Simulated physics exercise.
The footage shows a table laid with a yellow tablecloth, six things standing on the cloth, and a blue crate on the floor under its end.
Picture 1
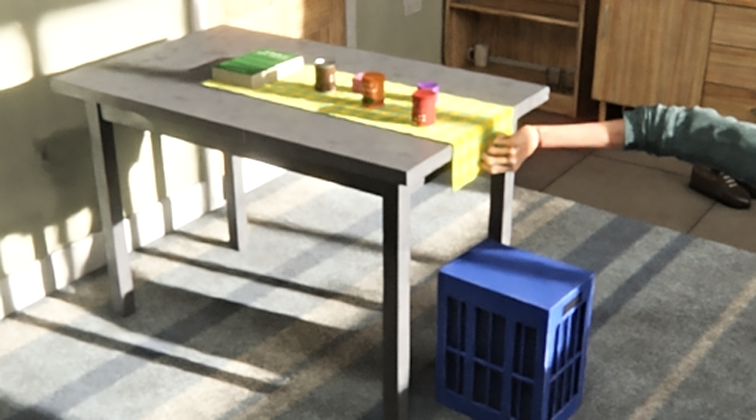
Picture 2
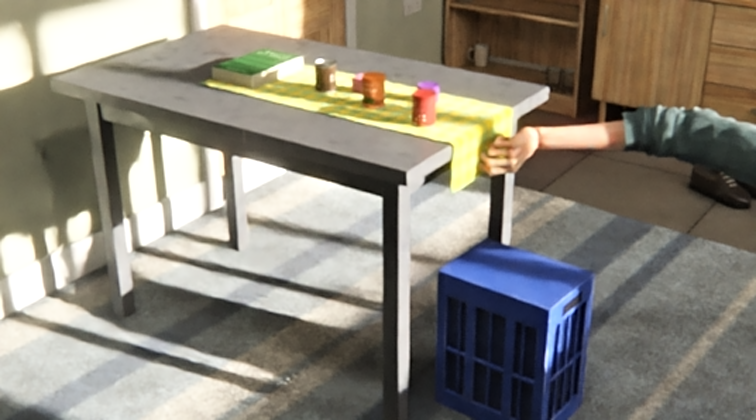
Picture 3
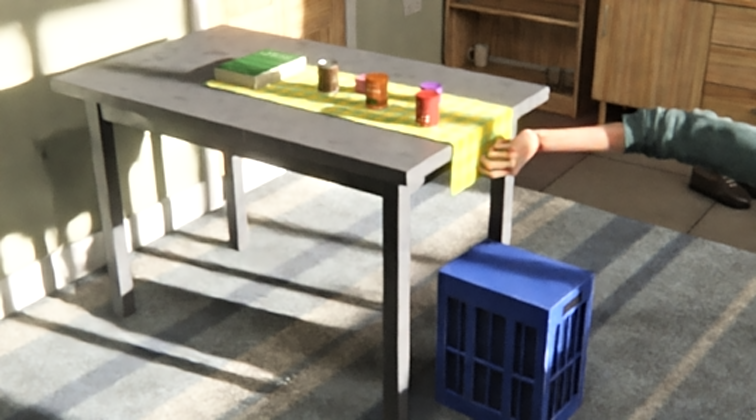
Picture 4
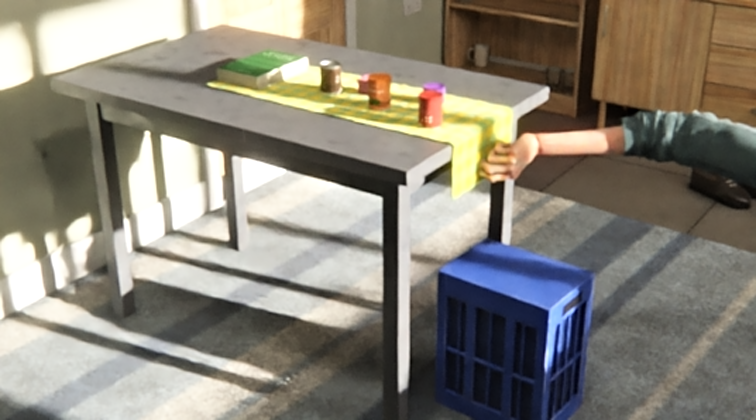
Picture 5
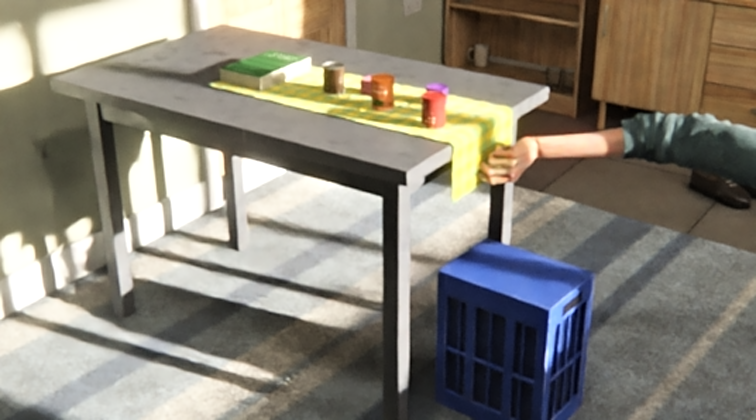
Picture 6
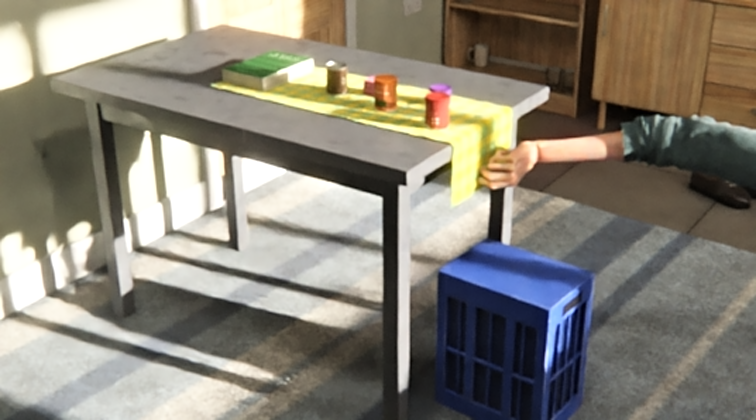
In this clip, a hand at the right slowly pulls a yellow cloth along a gray table, and the cans, book and small items on it shift slightly rightward with it, while a blue crate sits still on the floor.
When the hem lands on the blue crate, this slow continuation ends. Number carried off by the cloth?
Number down: Two.
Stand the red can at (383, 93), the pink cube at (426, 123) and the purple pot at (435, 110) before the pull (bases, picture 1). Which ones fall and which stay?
The red can is still on top, the pink cube is off the top and the purple pot is off the top.
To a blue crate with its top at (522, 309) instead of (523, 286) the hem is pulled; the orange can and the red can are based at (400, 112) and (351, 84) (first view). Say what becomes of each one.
Observed: Orange can departs; red can remains seated.
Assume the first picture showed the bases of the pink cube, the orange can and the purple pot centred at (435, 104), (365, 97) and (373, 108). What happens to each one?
Short version: Pink cube drops, orange can stays, purple pot stays.
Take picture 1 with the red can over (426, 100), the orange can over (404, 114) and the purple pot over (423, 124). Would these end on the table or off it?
The red can comes down; the orange can is carried off; the purple pot goes over.
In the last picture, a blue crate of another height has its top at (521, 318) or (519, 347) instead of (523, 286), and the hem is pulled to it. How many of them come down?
It comes to 3 for the first height and 4 for the second.
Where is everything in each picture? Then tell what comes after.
In the first frame, hem (452, 193); red can (424, 93); purple pot (428, 85); orange can (373, 75); pink cube (363, 77); brown can (325, 63); top of the crate (523, 286).
In the second frame, hem (452, 193); red can (424, 93).
In the third frame, hem (452, 197); purple pot (431, 86).
In the fourth frame, hem (453, 200); orange can (379, 77); top of the crate (523, 286).
In the fifth frame, hem (453, 204); pink cube (372, 78).
In the sixth frame, hem (452, 207); red can (438, 96); purple pot (441, 88); orange can (386, 78); pink cube (375, 79); brown can (336, 65).
Soon after, hem near (481, 230); red can gone.
Then, hem on the crate; red can and purple pot gone.
At rest, hem on the crate; red can and purple pot gone. The table loses two.
